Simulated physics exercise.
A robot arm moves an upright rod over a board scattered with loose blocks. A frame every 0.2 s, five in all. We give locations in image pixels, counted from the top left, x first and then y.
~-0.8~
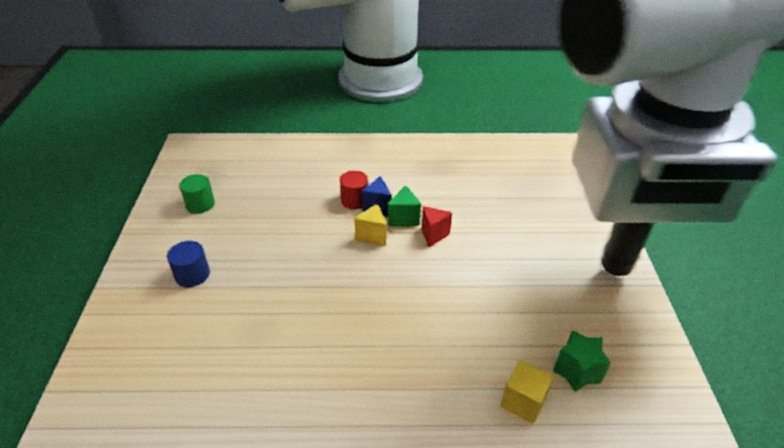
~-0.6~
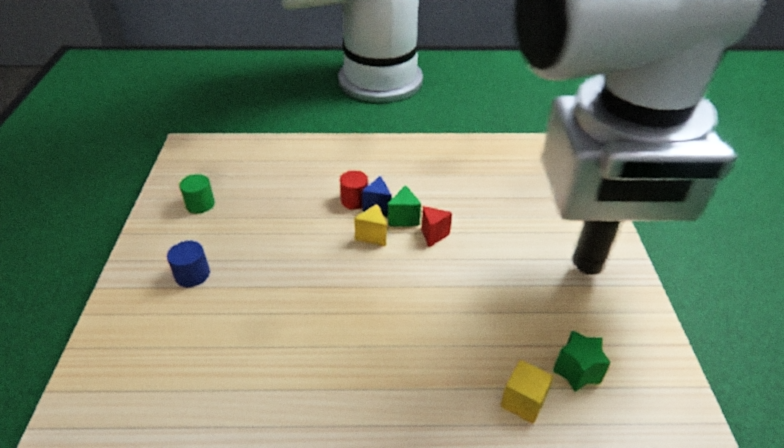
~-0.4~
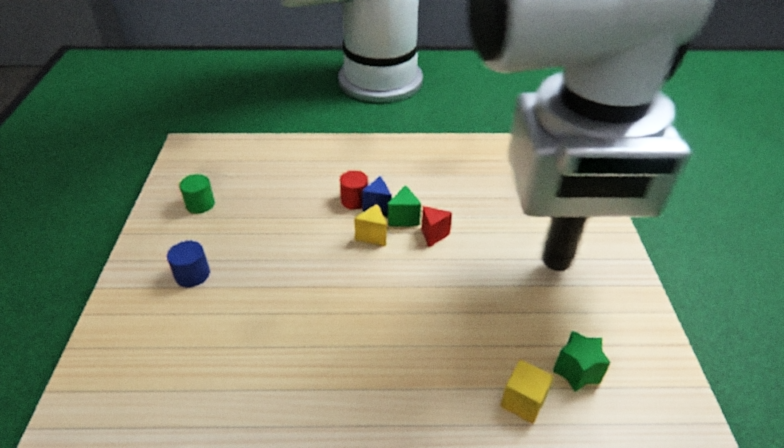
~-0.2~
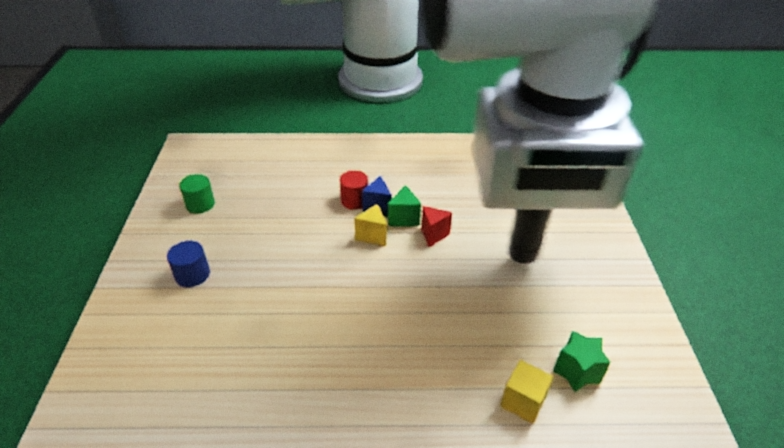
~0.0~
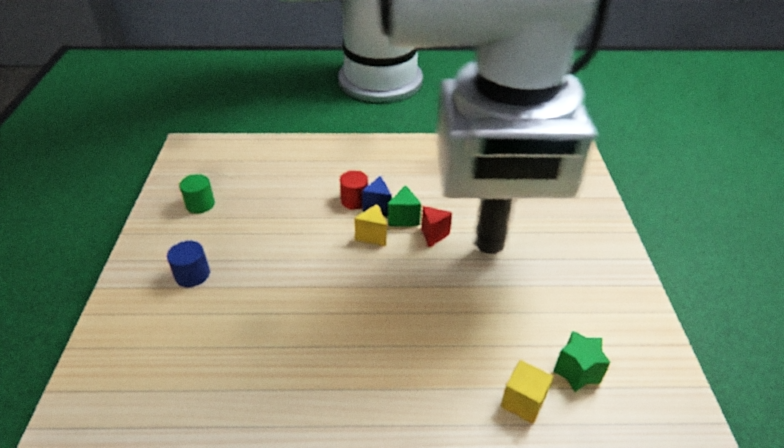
On a wooden board set over green cloth, a robot arm holds a dark upright rod near the right edge, above a green star and a yellow cube. The arm carries the rod steadily leftward and slightly back, closer to the red triangular block, while all the colored blocks stay still.
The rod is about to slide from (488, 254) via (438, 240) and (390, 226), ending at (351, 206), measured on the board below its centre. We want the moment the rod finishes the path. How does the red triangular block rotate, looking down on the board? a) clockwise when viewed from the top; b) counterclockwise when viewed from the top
b.
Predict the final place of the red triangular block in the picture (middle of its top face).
The centre of its top will be at (326, 188).
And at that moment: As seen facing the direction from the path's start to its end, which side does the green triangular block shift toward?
The shift goes right.
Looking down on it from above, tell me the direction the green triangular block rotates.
Clockwise.
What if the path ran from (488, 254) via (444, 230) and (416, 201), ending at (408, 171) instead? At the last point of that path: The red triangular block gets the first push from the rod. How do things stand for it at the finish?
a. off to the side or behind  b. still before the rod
a.
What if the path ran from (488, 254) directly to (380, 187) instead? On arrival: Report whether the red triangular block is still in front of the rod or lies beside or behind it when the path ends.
As far as I can tell, the red triangular block has dropped away to the side or behind.
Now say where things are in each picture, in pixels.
In the first picture, lower end of the rod (616, 266), tops of blocks, red circular block (354, 178), blue triangular block (378, 186), green triangular block (405, 197), red triangular block (436, 214).
In the second picture, rod (588, 264), blocks as before.
In the third picture, rod (556, 261), blocks as before.
In the fourth picture, rod (523, 254), blocks as before.
In the fifth picture, rod (490, 244), red circular block (354, 178), blue triangular block (378, 186), green triangular block (405, 197), red triangular block (436, 214).
On the path given first. One third of the way, rod (438, 230); red triangular block (416, 209), turned 25° anticlockwise.
Two thirds of the way, rod (389, 215); blue triangular block (375, 183), turned 25° anticlockwise; green triangular block (404, 189), turned 20° clockwise; red triangular block (365, 200), turned 40° anticlockwise.
At the end, rod (351, 196); red circular block (340, 167); blue triangular block (373, 175), turned 20° clockwise; green triangular block (404, 188), turned 25° clockwise; red triangular block (326, 188), turned 60° anticlockwise.
